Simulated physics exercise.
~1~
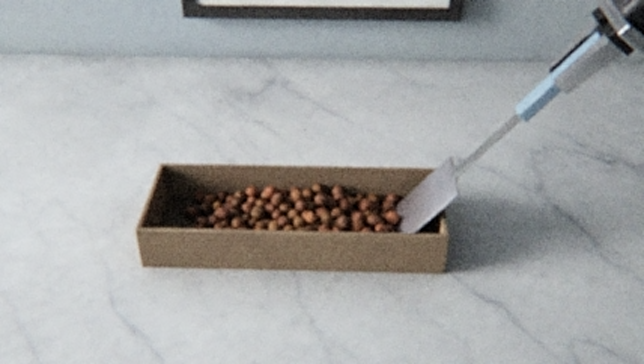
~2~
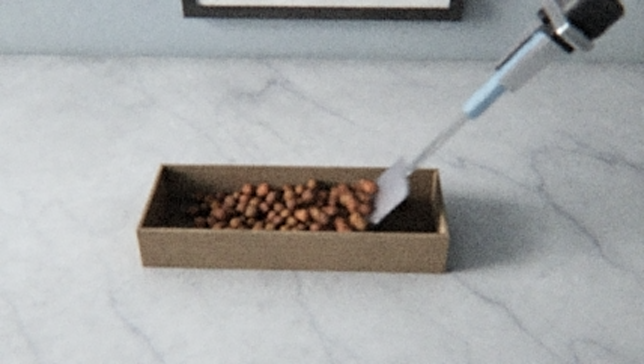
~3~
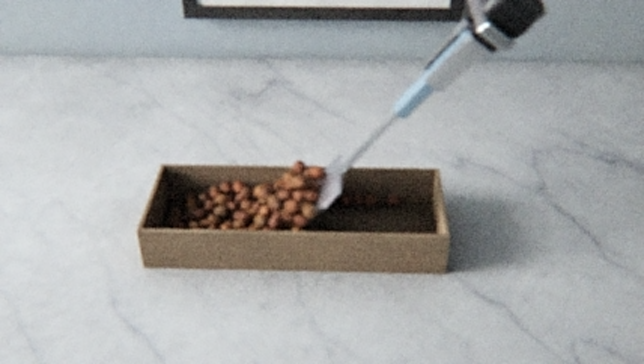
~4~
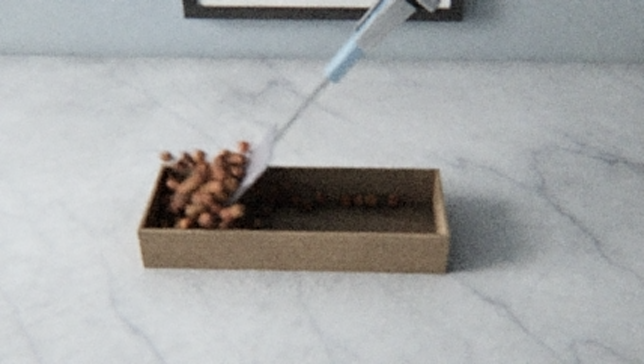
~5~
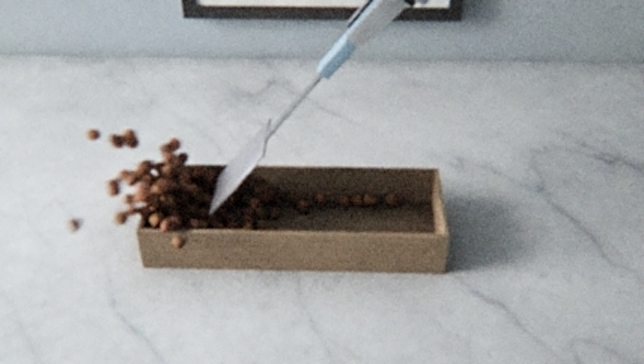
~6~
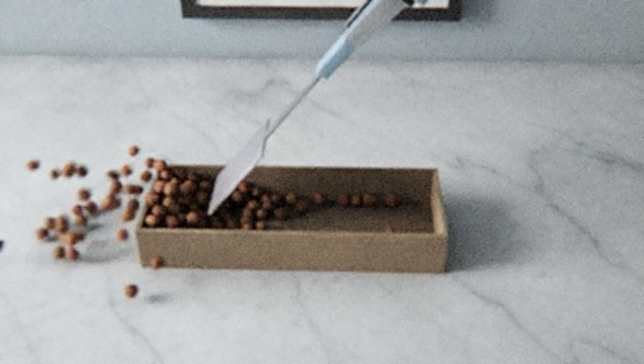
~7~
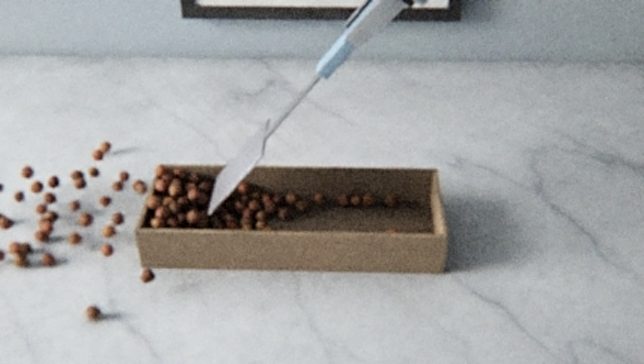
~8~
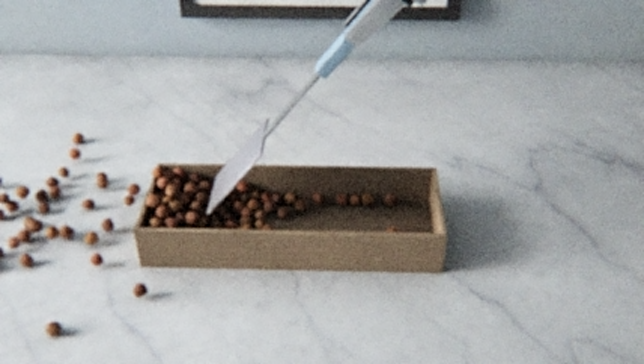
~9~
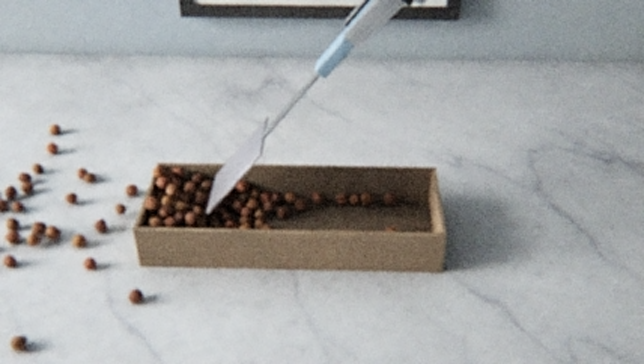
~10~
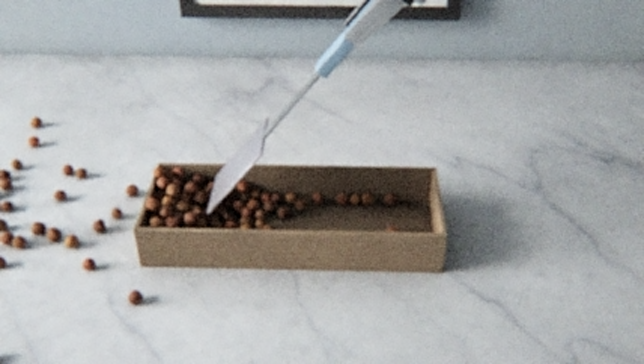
A spatula sweeps hazelnuts left along a tray, spilling many over the end onto the marble.
